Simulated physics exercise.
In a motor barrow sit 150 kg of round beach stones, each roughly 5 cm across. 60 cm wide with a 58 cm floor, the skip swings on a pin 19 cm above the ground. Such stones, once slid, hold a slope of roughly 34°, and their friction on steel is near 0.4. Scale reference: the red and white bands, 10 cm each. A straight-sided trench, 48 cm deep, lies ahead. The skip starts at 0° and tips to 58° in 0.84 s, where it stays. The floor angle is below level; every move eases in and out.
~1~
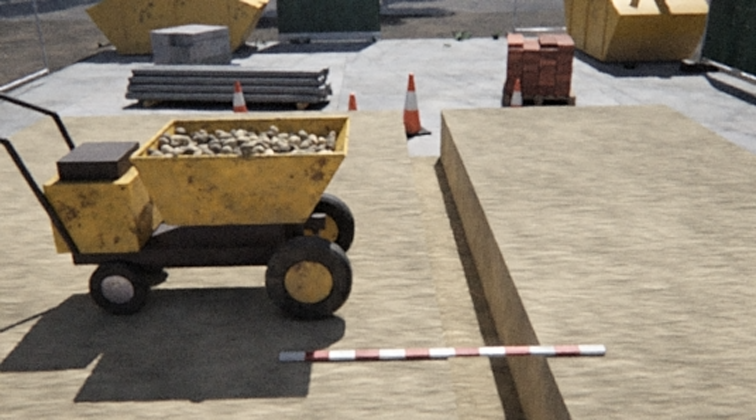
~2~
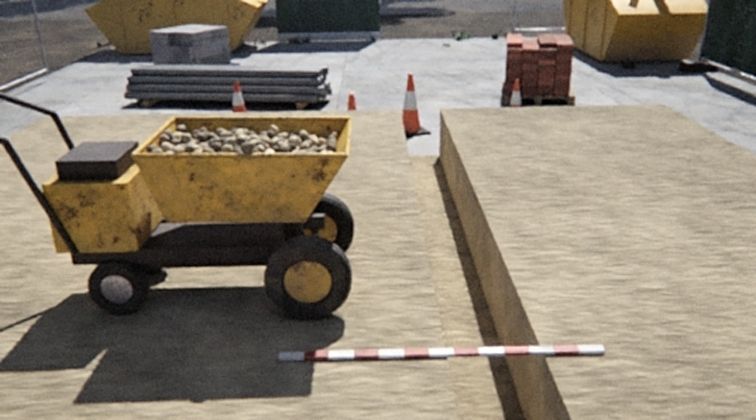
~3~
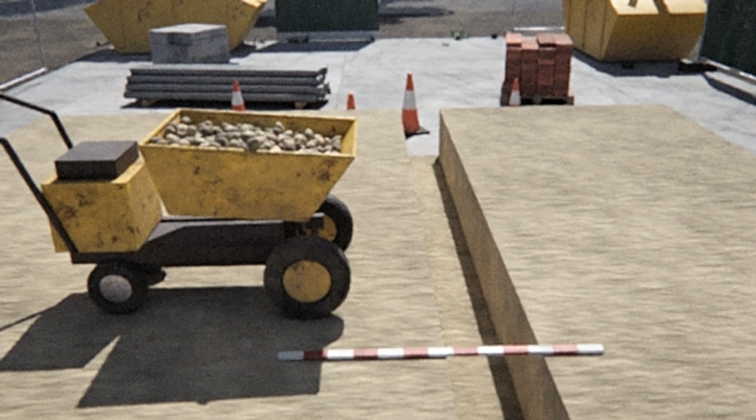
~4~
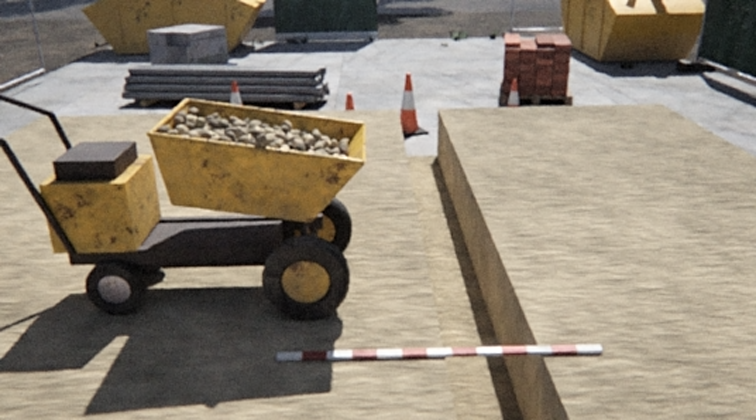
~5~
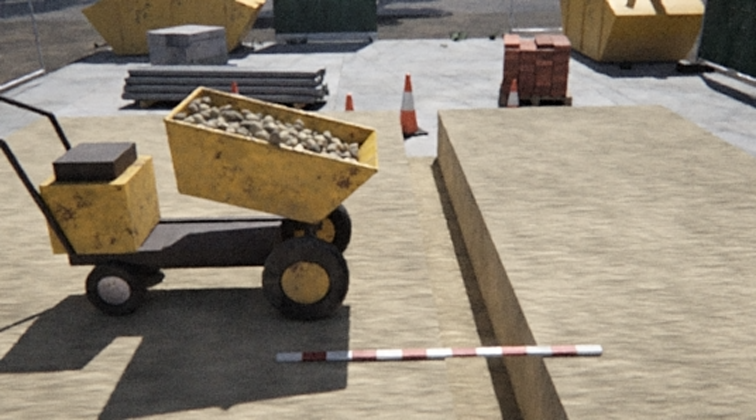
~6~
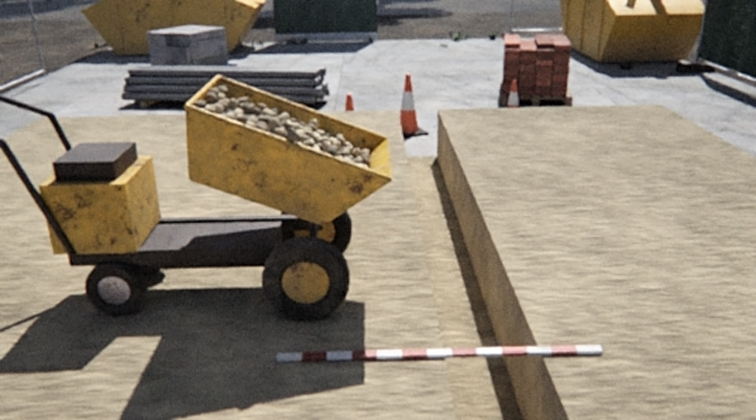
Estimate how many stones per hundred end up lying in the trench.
50 %.
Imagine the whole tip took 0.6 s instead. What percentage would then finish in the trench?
With that timing, about 45 per cent.
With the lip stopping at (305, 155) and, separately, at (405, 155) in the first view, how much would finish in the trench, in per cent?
About 55 per cent first, then about 20 per cent.
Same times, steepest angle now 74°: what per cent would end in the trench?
Then roughly 85 percent.
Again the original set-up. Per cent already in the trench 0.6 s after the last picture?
Roughly 15% by that time.
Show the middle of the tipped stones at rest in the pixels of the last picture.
Roughly at pixel (482, 358).
Then, 0.3 s after the last picture the floor is at 49°, 100 % in the skip; the foremost stones are at (413, 203).
Then, 0.6 s after the last picture the floor is at 58°, 86 % in the skip, 14 % in the trench; the foremost stones are at (503, 281).
Then, 0.9 s after the last picture the floor is at 58°, 54 % in the skip, 34 % in the trench, 12 % past the trench; the foremost stones are at (618, 288).
Then, 2.9 s after the last picture the floor is at 58°, 37 % in the skip, 50 % in the trench, 12 % past the trench; the foremost stones are at (753, 277).
